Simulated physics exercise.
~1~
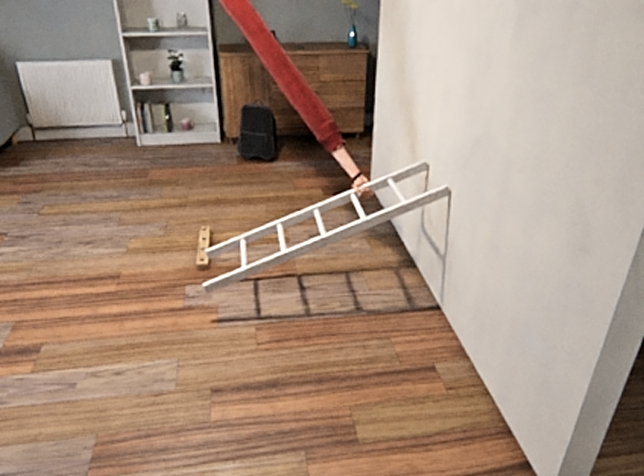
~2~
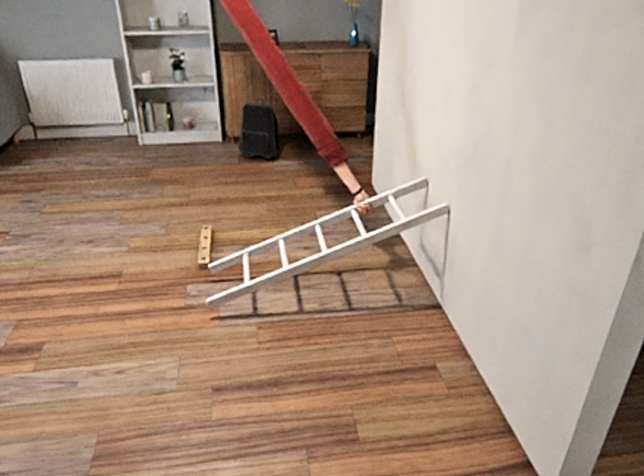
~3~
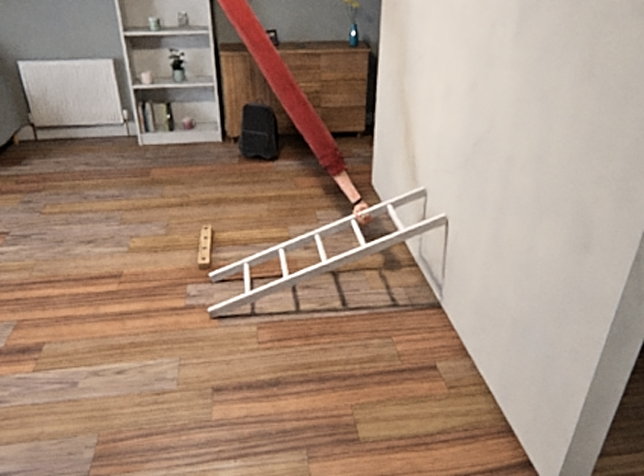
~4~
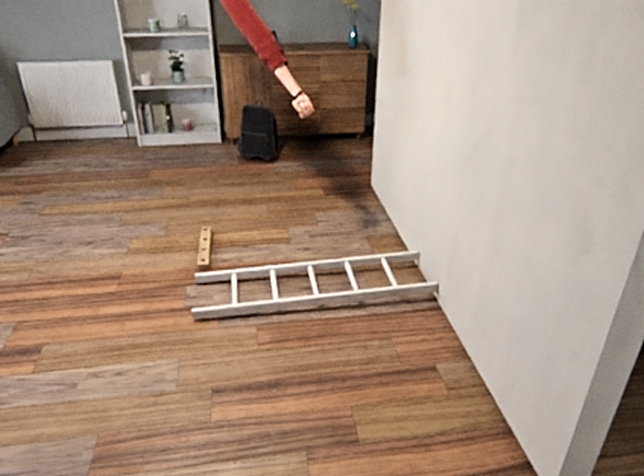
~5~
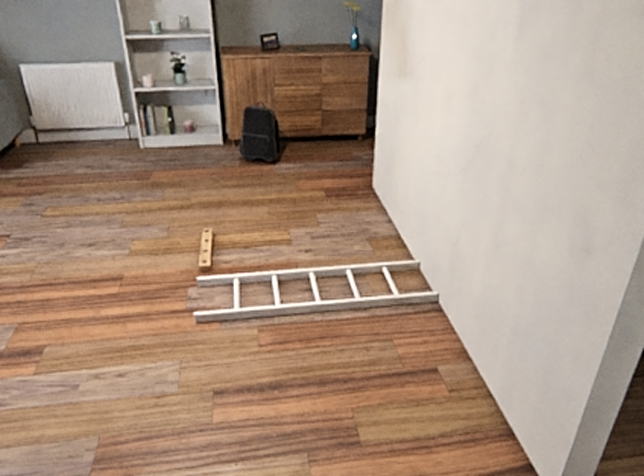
The clip opens on a wood-floored room where a red-sleeved arm holds a white, ladder-like rack at a low slant, its upper end against a pale wall on the right and its lower end near a small wooden batten. The hand shifts the rack slightly, and its lower end settles on the floor just in front of the batten. The hand then lets go and draws back toward the top. Left unsupported, the rack slips down the wall and drops. It ends lying flat on the floorboards, one end by the wall, while the batten stays where it was.
